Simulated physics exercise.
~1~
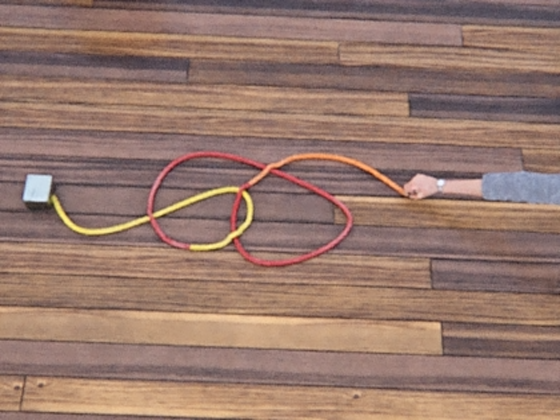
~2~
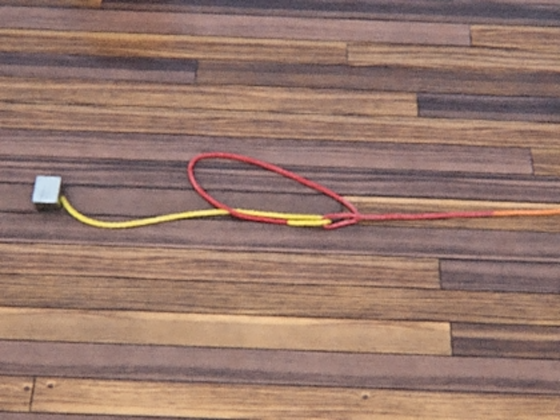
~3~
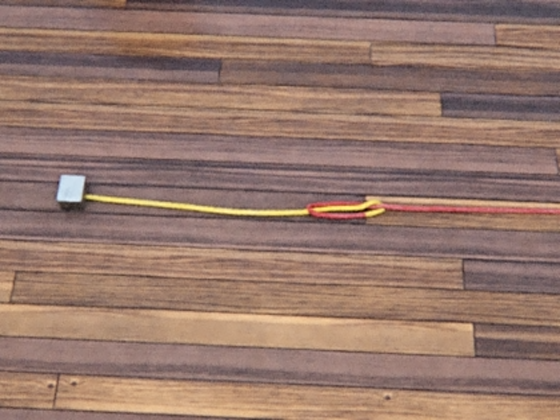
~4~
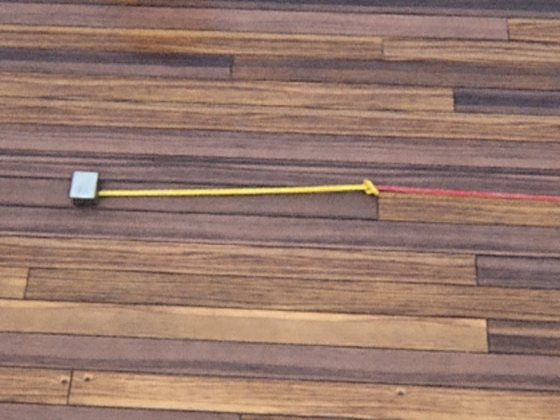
A hand pulls the looped rope to the right until it tightens into a knot.
